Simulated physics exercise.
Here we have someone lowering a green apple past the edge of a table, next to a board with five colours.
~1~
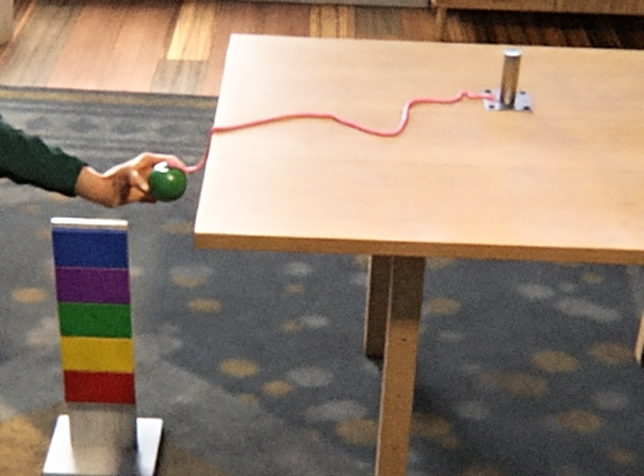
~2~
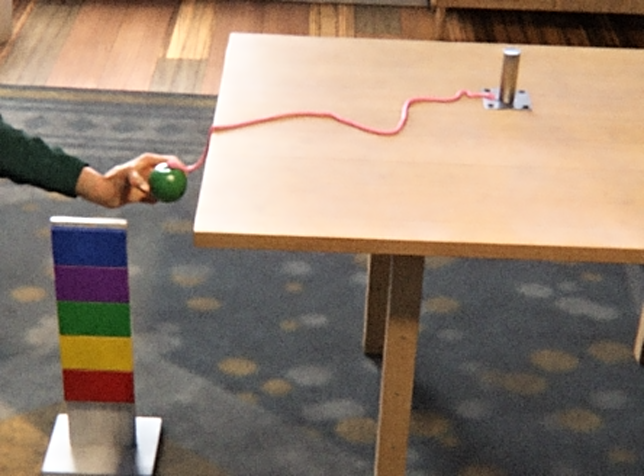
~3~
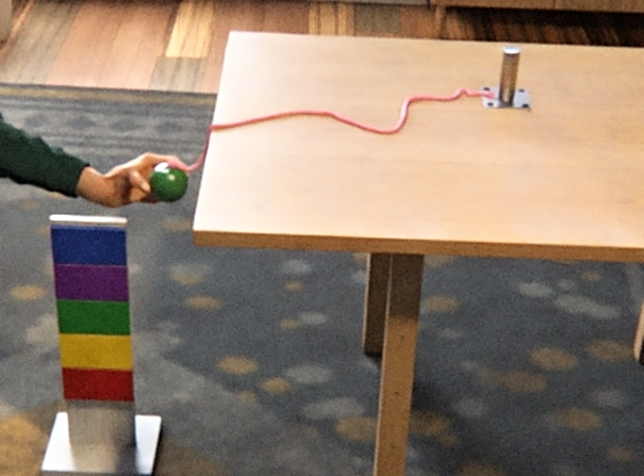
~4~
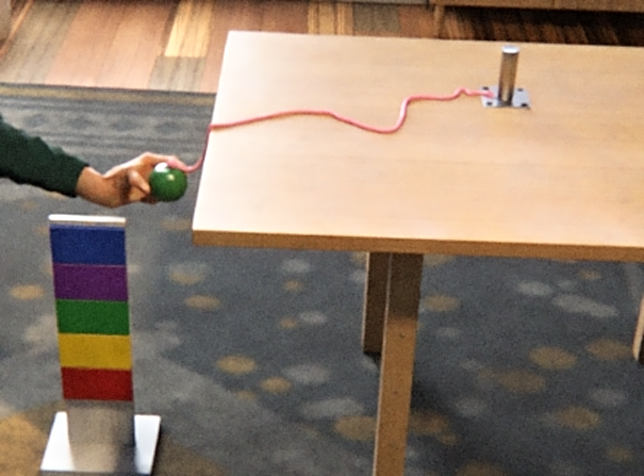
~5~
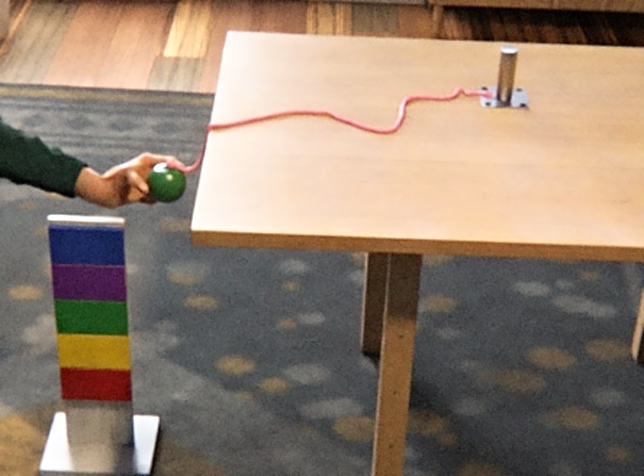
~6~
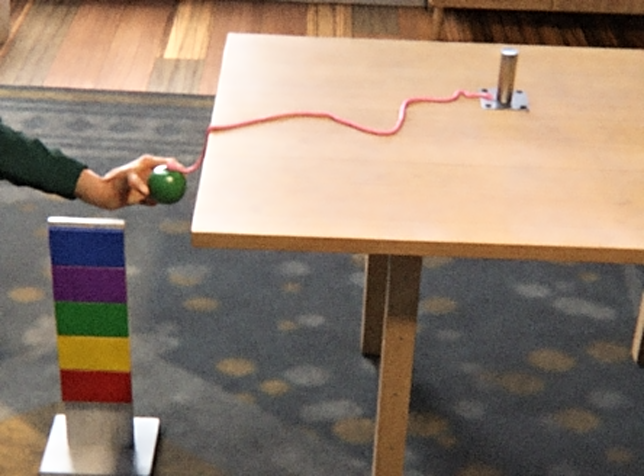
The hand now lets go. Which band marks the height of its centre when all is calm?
Its middle rests at the purple band.
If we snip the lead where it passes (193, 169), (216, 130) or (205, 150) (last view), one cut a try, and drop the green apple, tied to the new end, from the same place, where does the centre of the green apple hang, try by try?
Try by try, around (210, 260), (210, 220) and (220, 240).
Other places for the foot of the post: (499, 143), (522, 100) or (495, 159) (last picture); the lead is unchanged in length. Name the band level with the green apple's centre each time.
Try by try: Green; purple; green.
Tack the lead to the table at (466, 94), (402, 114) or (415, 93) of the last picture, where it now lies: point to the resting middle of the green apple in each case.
The places are (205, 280), (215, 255) and (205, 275).
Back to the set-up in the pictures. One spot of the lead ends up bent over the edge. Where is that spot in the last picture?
It lies at about (289, 114).
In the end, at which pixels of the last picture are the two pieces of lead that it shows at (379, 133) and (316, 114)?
The first at (308, 116), the second at (234, 123).
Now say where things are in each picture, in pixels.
Green apple (167, 183); blue (90, 250); purple (92, 286); green (95, 321); yellow (97, 355); red (99, 388), in the first picture.
Green apple (167, 183); lead through (463, 92) (407, 106) (375, 131) (305, 113) (229, 127), in the second picture.
Green apple (169, 183), in the third picture.
Green apple (168, 183); lead through (462, 90) (405, 104) (374, 129) (303, 111) (228, 125), in the fourth picture.
Green apple (167, 183), in the fifth picture.
Green apple (167, 185); lead through (460, 92) (404, 106) (373, 131) (302, 113) (227, 127), in the sixth picture.
Soon after, apple near (186, 285); level with purple.
After that, apple near (237, 271); level with purple.
And then, apple near (206, 287); level with purple.
In the end, apple near (206, 286); level with purple. The purple one.
